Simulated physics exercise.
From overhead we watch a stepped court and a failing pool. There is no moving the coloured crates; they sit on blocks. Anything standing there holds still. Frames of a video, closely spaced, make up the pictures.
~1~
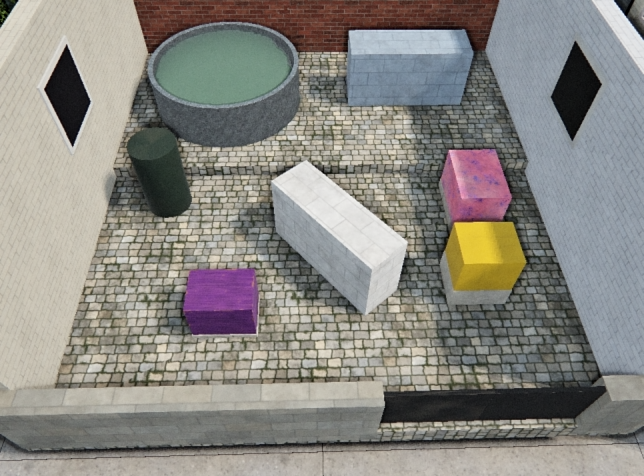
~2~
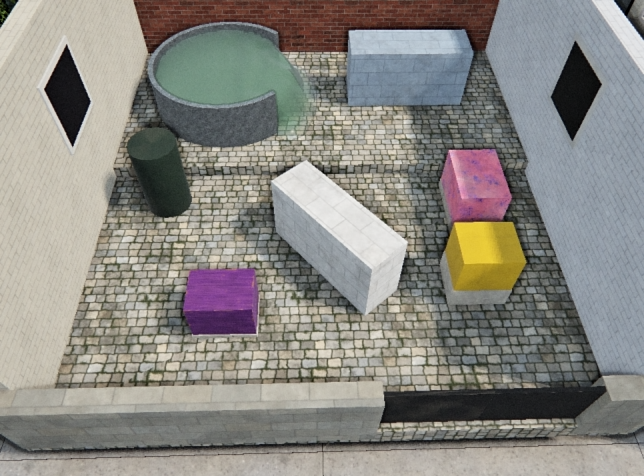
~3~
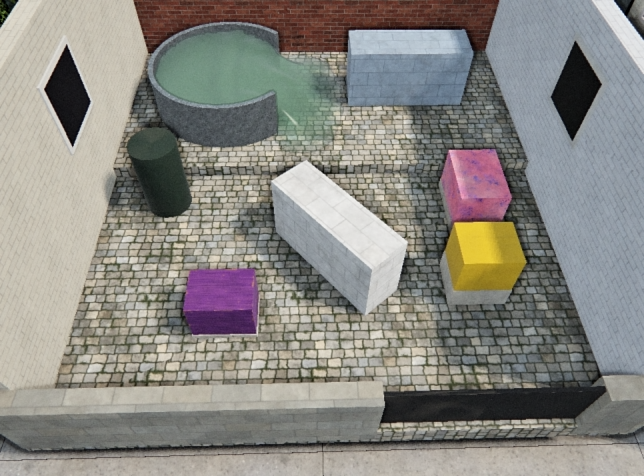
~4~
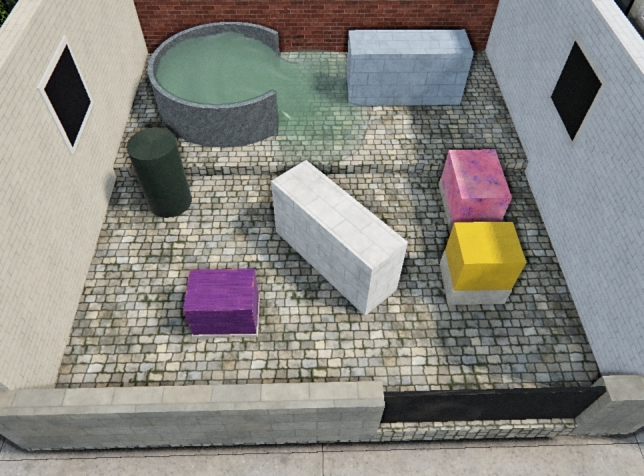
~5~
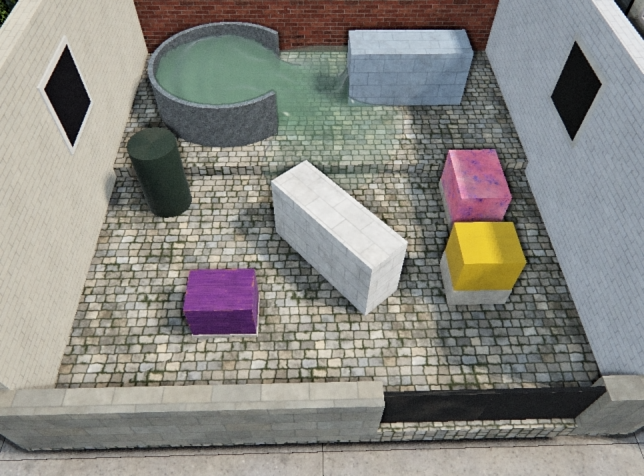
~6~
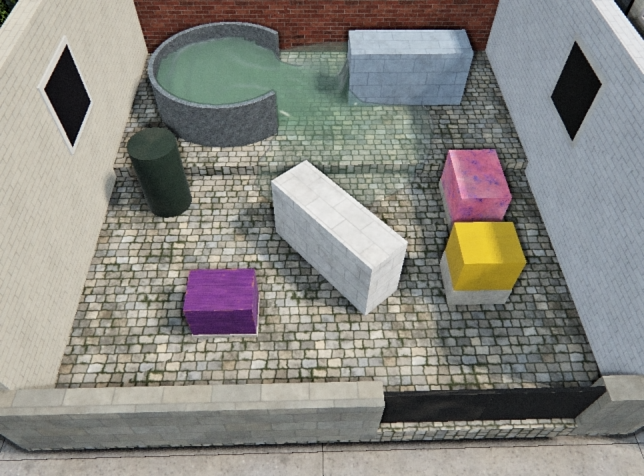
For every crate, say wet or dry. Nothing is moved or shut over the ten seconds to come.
Result: Pink crate: Becomes wet, yellow crate: Remains dry, purple crate: Becomes wet.
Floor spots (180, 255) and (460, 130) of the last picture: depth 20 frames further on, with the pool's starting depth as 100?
Roughly 0 and 14 %.
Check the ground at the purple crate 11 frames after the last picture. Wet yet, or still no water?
By then the purple crate has stayed dry.
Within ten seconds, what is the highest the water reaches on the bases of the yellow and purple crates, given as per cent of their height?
70 and 230 %, roughly.
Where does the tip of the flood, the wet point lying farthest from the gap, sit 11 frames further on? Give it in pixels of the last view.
Front's tip: Near (565, 288).
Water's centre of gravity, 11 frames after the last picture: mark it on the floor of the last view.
Near (340, 109).
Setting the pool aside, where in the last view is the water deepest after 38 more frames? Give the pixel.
Around (596, 370).
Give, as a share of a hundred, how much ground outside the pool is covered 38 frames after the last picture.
Around 80 in a hundred.
A moment on, water covers 35 % of the floor; the pink crate water round its plinth, the yellow crate water round its plinth, the purple crate not reached.
Next, water covers 45 % of the floor; the pink crate water round its plinth, the yellow crate water round its plinth, the purple crate not reached.
Then, water covers 60 % of the floor; the pink crate water round its plinth, the yellow crate water round its plinth, the purple crate not reached.
Later, water covers 80 % of the floor; the pink crate water round its plinth, the yellow crate water round its plinth, the purple crate water round its plinth.
In the end, water covers 95 % of the floor; the pink crate was topped, the yellow crate stayed above the water, the purple crate was topped.
